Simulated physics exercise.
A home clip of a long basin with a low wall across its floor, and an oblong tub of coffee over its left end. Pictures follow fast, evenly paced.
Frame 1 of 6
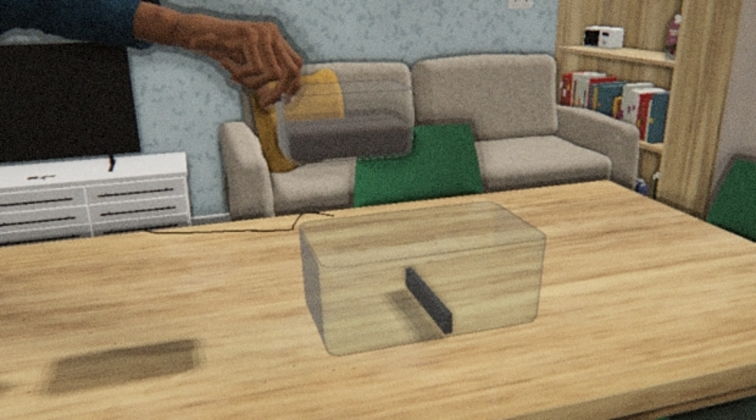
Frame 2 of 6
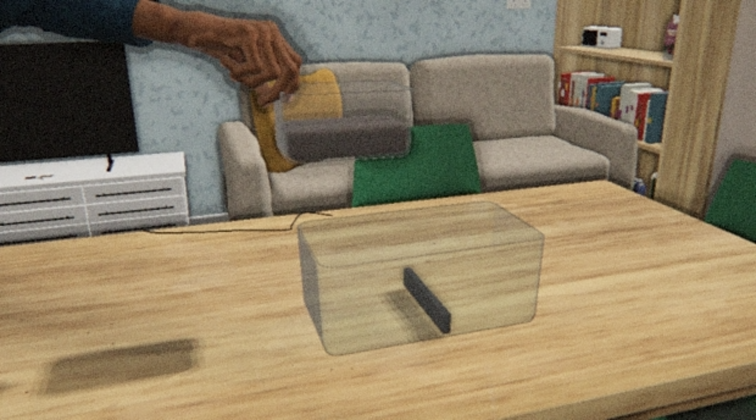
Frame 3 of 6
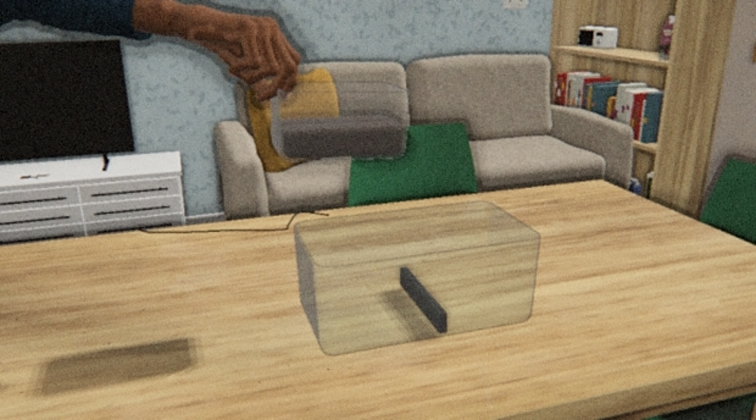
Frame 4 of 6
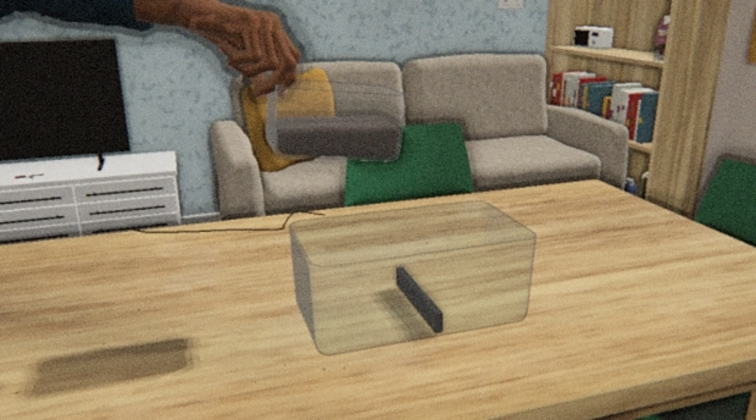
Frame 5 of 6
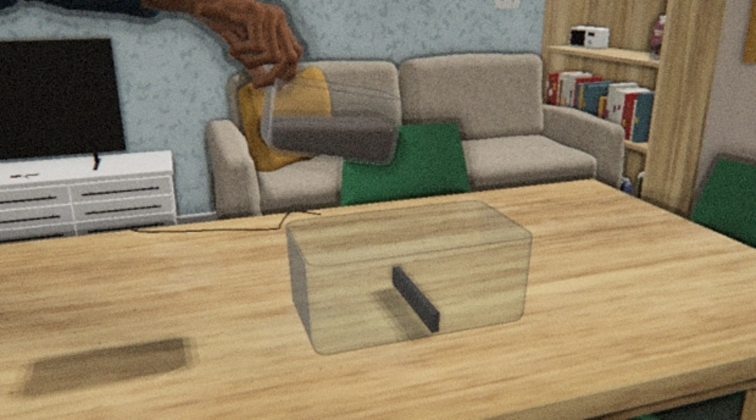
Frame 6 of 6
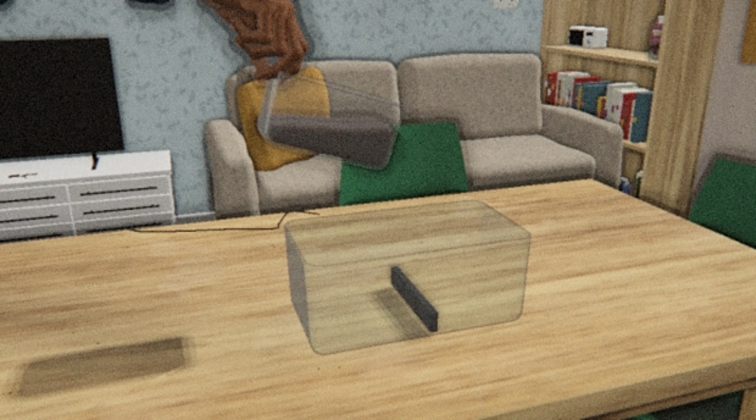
Above a clear basin on a wooden table, a hand slowly tilts a tub of dark liquid rightward.
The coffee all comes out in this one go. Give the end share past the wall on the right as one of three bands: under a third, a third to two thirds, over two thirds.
The end share is a third to two thirds.
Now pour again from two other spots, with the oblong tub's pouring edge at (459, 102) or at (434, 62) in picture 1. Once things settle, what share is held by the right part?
Roughly 90 percent on the first try and 90 percent on the second.
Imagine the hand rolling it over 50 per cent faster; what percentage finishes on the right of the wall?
Near 50 parts in a hundred.
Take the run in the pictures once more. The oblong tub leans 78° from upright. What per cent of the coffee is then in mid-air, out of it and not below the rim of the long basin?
Estimate: Some 45 per cent.
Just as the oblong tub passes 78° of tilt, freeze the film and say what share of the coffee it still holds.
Roughly 50 %.
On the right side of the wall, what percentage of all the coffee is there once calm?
It is close to 55 per cent.
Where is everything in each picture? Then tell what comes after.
Tilt 0°; pouring edge (403, 86); surface from (283, 129) to (399, 121); the long basin's rim runs from (309, 246) to (519, 219); the wall's top is at (427, 290), in the first frame.
Tilt 1°; pouring edge (401, 86); surface from (281, 128) to (398, 120), in the second frame.
Tilt 3°; pouring edge (399, 88); surface from (277, 127) to (394, 121), in the third frame.
Tilt 7°; pouring edge (396, 92); surface from (272, 126) to (389, 121), in the fourth frame.
Tilt 12°; pouring edge (394, 97); surface from (268, 124) to (386, 122), in the fifth frame.
Tilt 18°; pouring edge (394, 104); surface from (265, 121) to (384, 122), in the sixth frame.
A moment on, the oblong tub is tipped on its side and 52 per cent is still to pour, 1 is left of the wall and 4 right of it.
Next, the oblong tub is tipped right over and 16 per cent is still to pour, 20 is left of the wall and 51 right of it.
Then the oblong tub is tipped right over and 1 per cent is still to pour, 44 is left of the wall and 51 right of it.
Later the oblong tub is tipped right over and 0 per cent is still to pour, 46 is left of the wall and 53 right of it.
At rest 46 per cent lies left of the wall, 53 right of it and 1 outside.
